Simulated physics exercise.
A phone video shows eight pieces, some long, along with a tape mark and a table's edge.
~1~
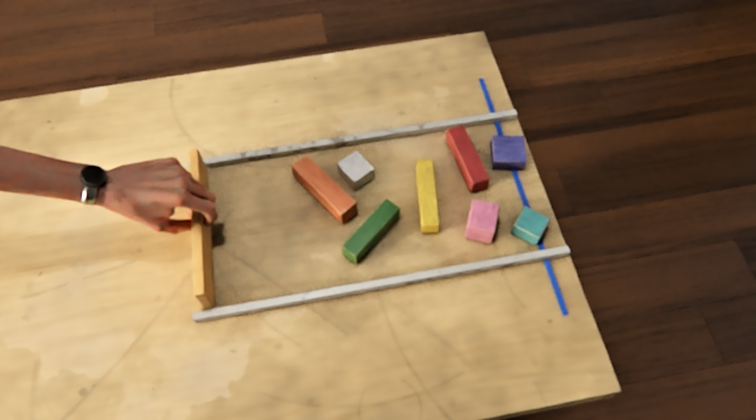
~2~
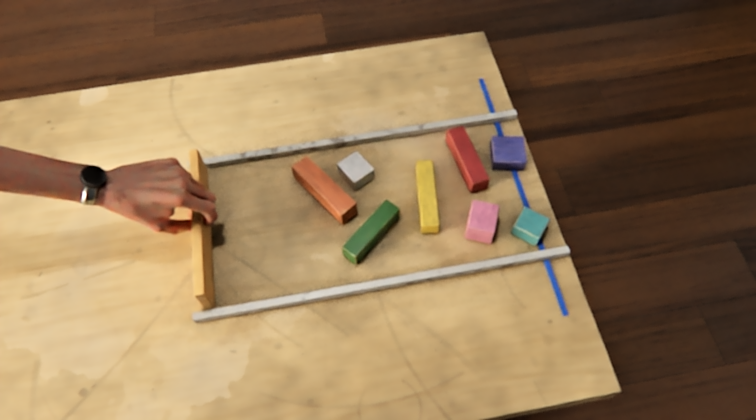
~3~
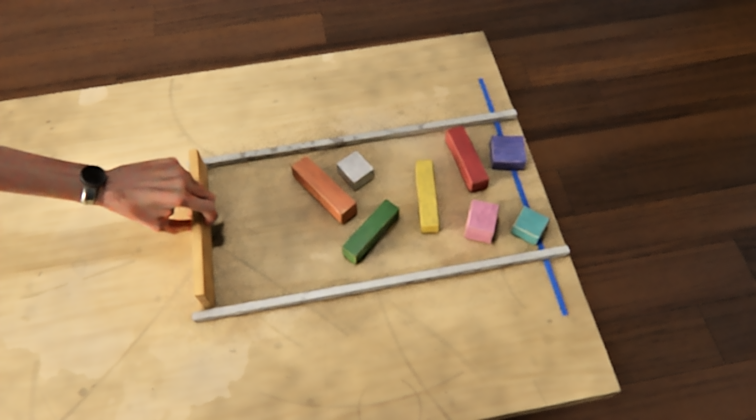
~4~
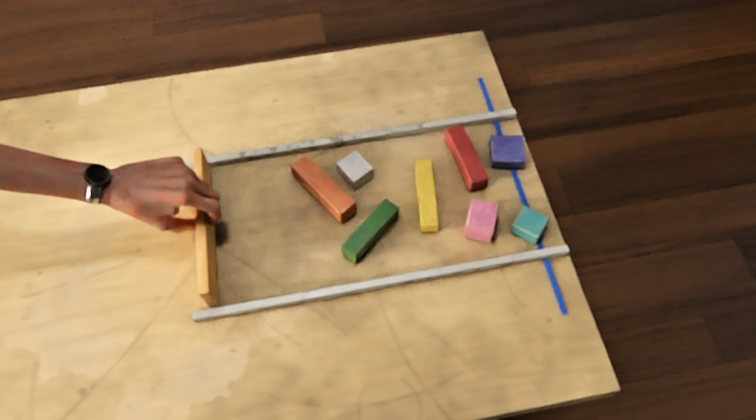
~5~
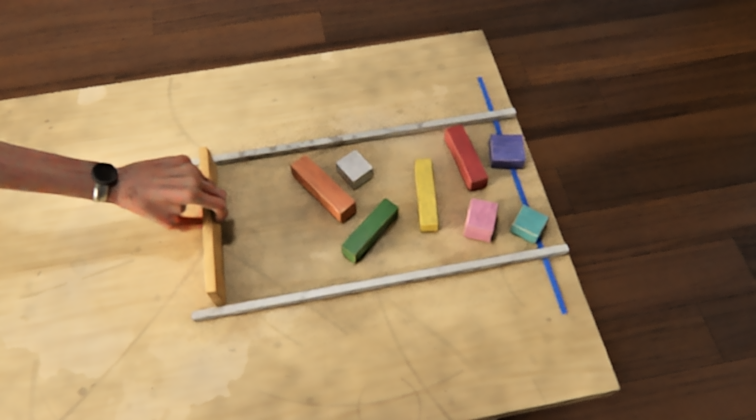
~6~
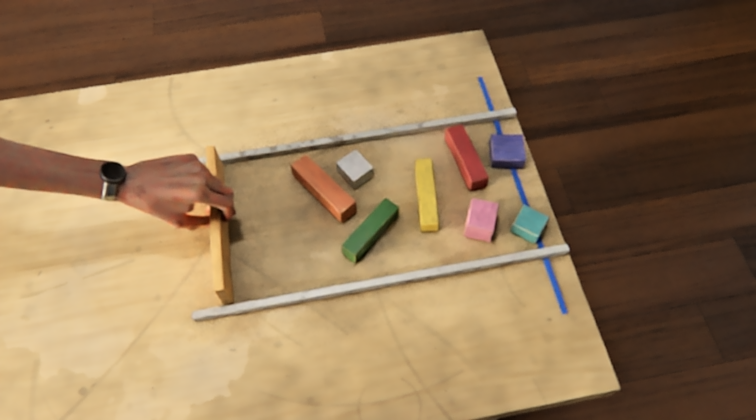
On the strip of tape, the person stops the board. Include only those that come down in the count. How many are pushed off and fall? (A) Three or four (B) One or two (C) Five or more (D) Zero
Five or more (C).
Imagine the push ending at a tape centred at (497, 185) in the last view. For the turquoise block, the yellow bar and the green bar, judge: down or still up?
Turquoise block - goes down, yellow bar - goes down, green bar - stays in place.
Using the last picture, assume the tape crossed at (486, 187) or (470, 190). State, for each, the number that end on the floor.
You'd get 3 the first time and 2 the second.
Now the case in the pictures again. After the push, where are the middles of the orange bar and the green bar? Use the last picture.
Near (522, 157) and (550, 200).
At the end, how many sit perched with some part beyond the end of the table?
The total comes out at 1.
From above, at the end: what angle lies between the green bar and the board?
Around 25 degrees.
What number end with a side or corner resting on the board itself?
That comes to 2.
Early on, none off yet; blue block at rest near (507, 151); turquoise block at rest near (529, 224); red bar at rest near (466, 157).
A while later, one off so far; blue block in the air near (542, 204); turquoise block leaning well over near (576, 234); red bar travelled about its own width near (536, 148).
Finally, the number that fall off is five or more; lost, white block, yellow bar, pink block, red bar, turquoise block and blue block.
